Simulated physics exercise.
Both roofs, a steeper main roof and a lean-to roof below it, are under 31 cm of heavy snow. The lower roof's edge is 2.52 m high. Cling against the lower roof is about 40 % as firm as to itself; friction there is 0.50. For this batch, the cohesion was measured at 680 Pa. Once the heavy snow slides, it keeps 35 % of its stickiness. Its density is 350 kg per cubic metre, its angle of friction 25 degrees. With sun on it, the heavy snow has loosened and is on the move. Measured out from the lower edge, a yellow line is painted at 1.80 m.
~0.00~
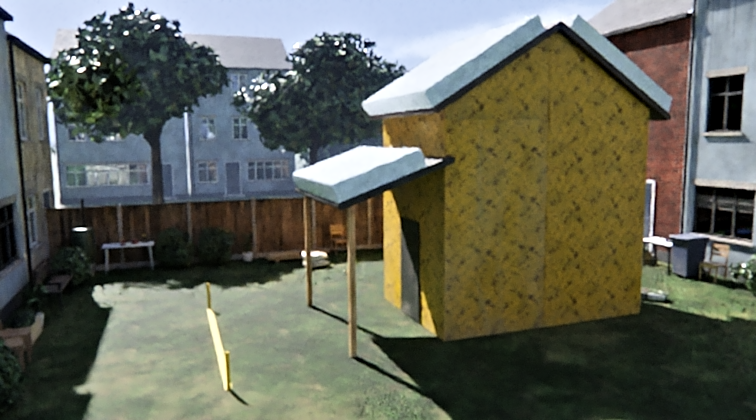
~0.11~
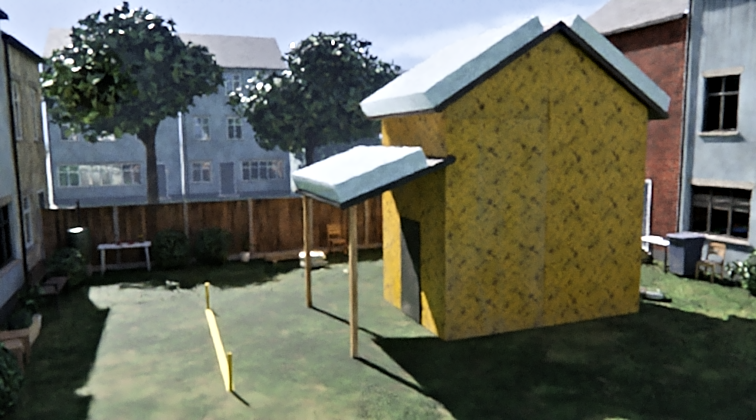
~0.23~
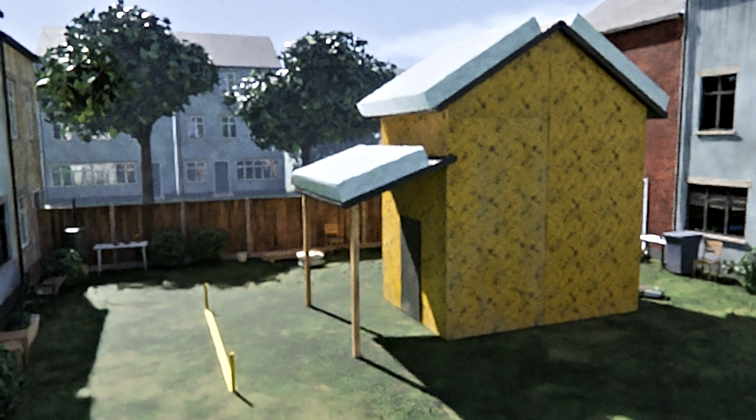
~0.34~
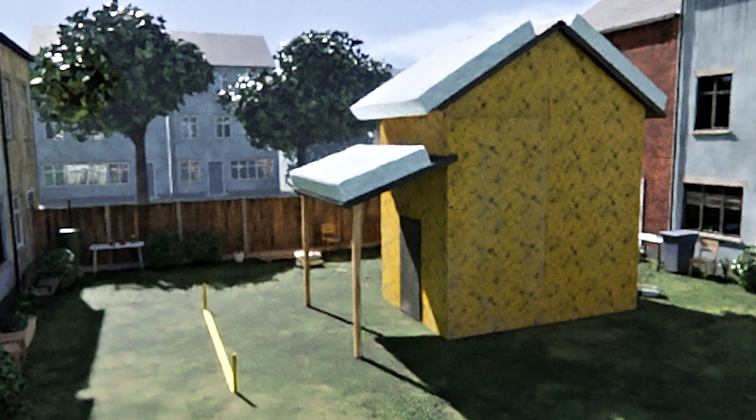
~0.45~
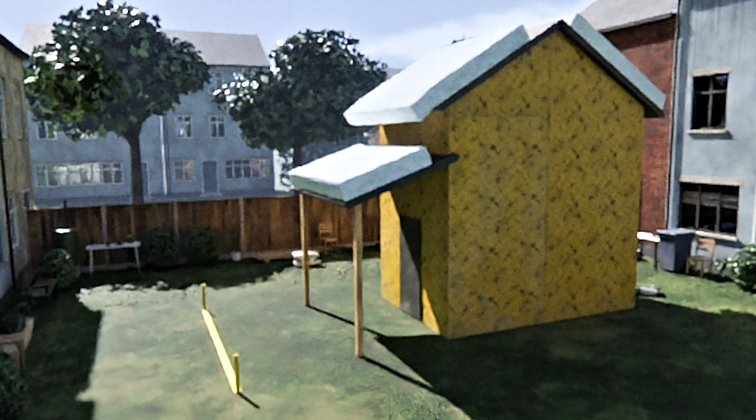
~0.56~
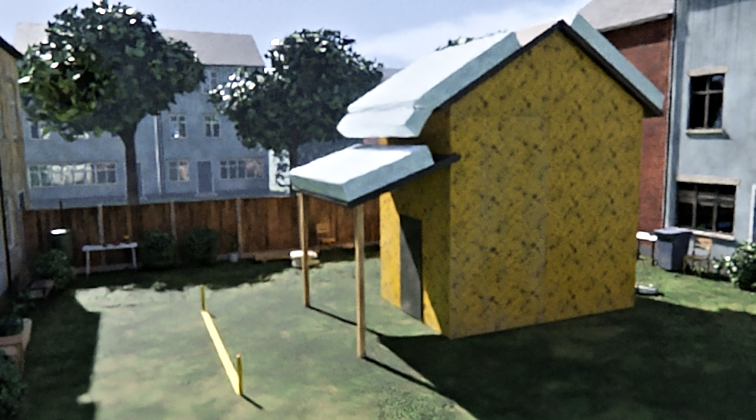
In a fenced yard, thick snow slides slowly down the yellow shed's steep upper roof.
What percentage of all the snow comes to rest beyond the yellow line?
About 36 %.
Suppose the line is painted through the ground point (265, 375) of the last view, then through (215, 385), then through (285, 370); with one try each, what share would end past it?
In order, some 50, 30 and 55 percent would end past it.
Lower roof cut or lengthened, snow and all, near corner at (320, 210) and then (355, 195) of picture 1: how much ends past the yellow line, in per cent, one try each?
30 %, then 40 %.
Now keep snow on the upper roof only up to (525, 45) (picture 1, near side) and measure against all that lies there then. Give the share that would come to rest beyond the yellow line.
Then about 25 %.
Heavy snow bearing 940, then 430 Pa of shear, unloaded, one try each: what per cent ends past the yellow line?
In turn about 25 %, 45 %.
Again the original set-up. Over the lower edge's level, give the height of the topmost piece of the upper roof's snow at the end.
0.8 m.
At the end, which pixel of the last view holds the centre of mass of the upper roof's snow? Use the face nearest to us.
(224, 353), roughly.
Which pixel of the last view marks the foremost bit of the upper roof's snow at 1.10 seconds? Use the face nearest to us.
Roughly at the pixel (335, 175).
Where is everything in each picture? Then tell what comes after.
Foremost bit of the heavy snow at (432, 96), in the first frame.
Foremost bit of the heavy snow at (432, 96), its middle shifted 2.5 cm, in the second frame.
Foremost bit of the heavy snow at (430, 97), its middle shifted 10 cm, 4 % of it past the upper edge, in one piece, in the third frame.
Foremost bit of the heavy snow at (425, 102), its middle shifted 23 cm, 9 % of it past the upper edge, in one piece, in the fourth frame.
Foremost bit of the heavy snow at (419, 104), its middle shifted 41 cm, 16 % of it past the upper edge, cracking, in the fifth frame.
Foremost bit of the heavy snow at (411, 116), its middle shifted 65 cm, 26 % of it past the upper edge, cracking, in the sixth frame.
After 1.10 s, none is below the lower edge and 0 % is past the line.
After 1.73 s, 50 % is below the lower edge and 0 % is past the line.
After 2.37 s, 73 % is below the lower edge and 34 % is past the line.
After 3.00 s, 73 % is below the lower edge and 36 % is past the line.
After 3.20 s, 73 % is below the lower edge and 36 % is past the line.
